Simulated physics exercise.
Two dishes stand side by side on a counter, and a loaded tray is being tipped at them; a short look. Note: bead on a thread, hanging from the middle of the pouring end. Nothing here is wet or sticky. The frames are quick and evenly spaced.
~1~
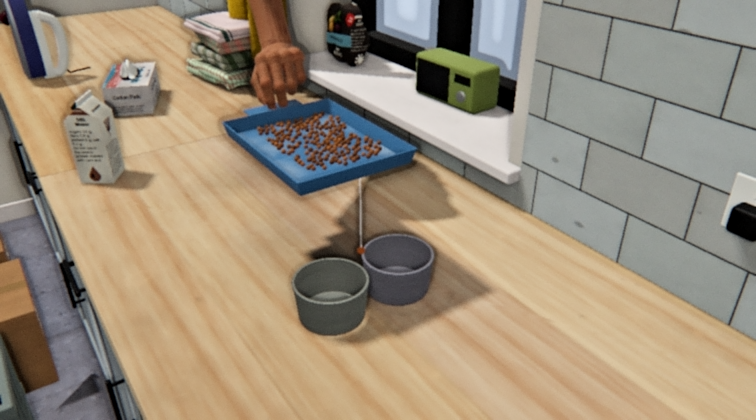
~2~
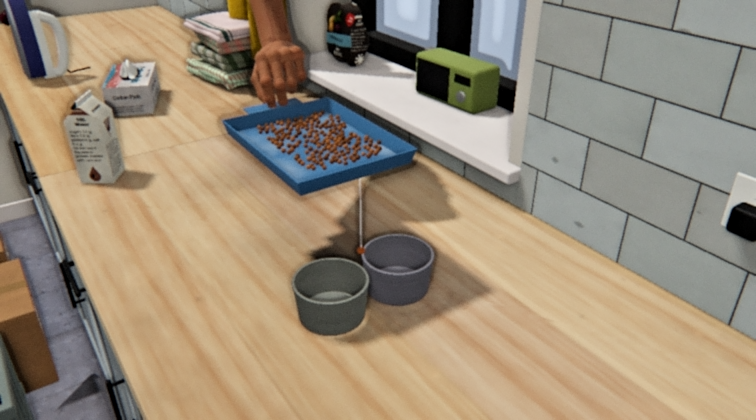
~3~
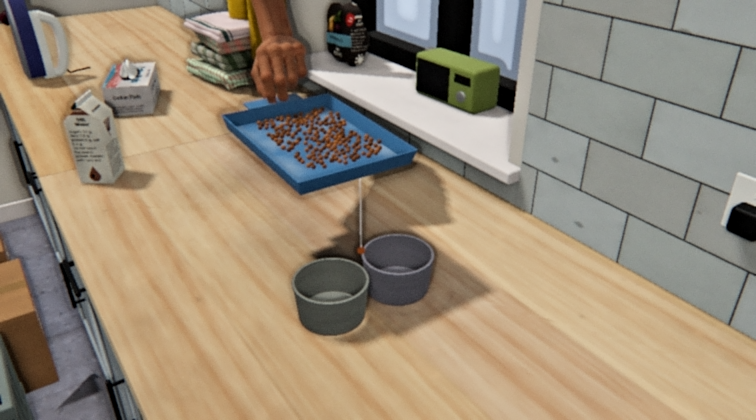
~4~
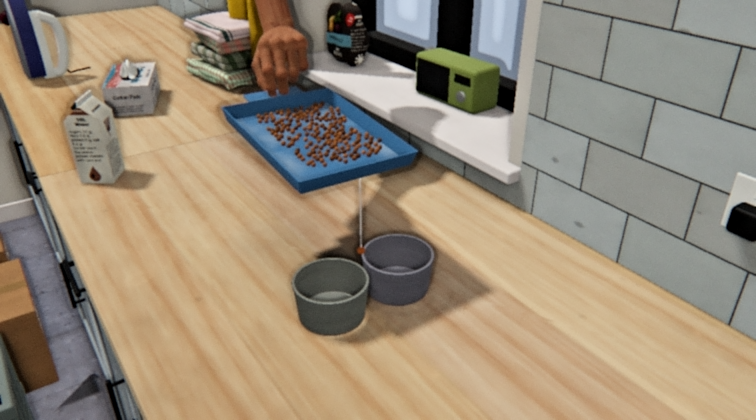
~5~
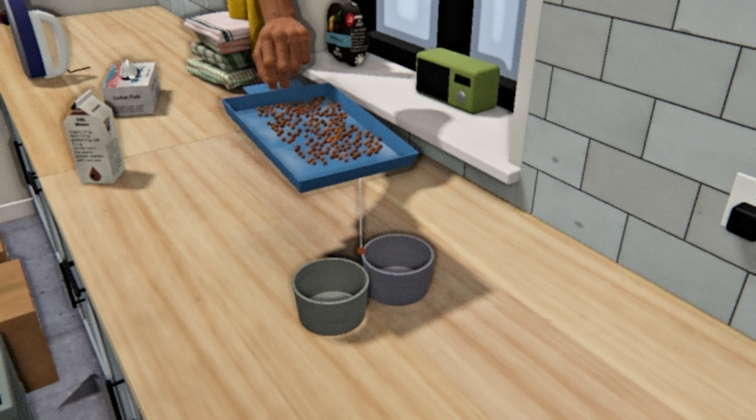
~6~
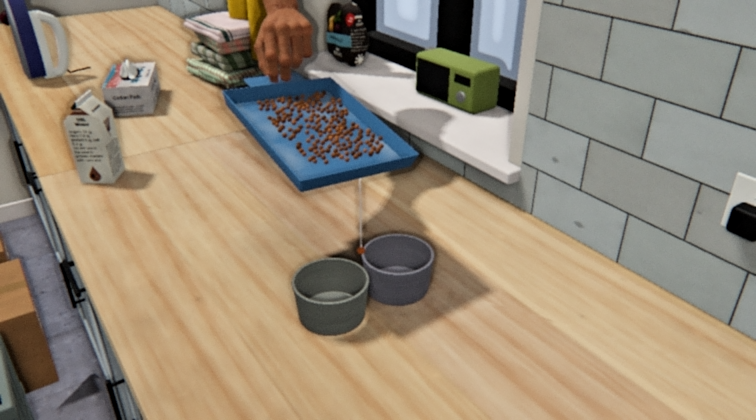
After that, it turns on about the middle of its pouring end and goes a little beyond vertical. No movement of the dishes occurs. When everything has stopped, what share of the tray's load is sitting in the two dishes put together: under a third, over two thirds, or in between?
Over two thirds.
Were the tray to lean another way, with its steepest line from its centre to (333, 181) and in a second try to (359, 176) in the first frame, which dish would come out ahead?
In turn: Left; right.
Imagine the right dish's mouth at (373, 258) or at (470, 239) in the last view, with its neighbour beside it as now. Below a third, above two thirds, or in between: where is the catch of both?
Under a third; beyond two thirds.
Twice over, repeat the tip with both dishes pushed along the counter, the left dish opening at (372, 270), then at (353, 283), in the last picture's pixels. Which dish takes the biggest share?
In order: The right-hand one. Then: The right-hand one.
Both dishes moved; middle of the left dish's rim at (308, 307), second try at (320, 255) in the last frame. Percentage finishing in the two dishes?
Respectively 10 percent and 0 percent.
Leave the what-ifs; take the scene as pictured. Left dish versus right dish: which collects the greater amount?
Result: The one at right wins.
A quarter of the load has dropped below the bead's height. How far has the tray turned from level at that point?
My estimate is some 90 degrees.
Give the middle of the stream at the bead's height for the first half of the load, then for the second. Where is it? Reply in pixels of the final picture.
About (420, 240), and after that about (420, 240).
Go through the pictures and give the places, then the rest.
The first picture shows corners of the pouring end at (300, 180) and (411, 148), level; middle of the load at (318, 140), cereal balls; left dish at (350, 313); right dish at (418, 284); bead on its thread at (361, 250).
The second picture shows corners of the pouring end at (300, 180) and (411, 148), level; middle of the load at (318, 139).
The third picture shows corners of the pouring end at (300, 179) and (412, 149), tipped barely, lowest at the right corner; middle of the load at (318, 136).
The fourth picture shows corners of the pouring end at (301, 179) and (412, 150), tipped a little, lowest at the right corner; middle of the load at (318, 133).
The fifth picture shows corners of the pouring end at (302, 178) and (413, 151), tipped a little, lowest at the right corner; middle of the load at (318, 129).
The sixth picture shows corners of the pouring end at (303, 177) and (413, 153), tipped a little, lowest at the right corner; middle of the load at (320, 125); left dish at (350, 313); right dish at (418, 284).
Soon, tray tipped steeply; all on the tray.
A while on, tray tipped right over; about half on the tray; about a quarter in the right dish; a small part outside both; about a third in the air.
Towards the end, tray tipped past a quarter turn; most in the right dish; about a quarter outside both.
Finally, tray tipped past a quarter turn; none in the left dish; most in the right dish; about a quarter outside both.
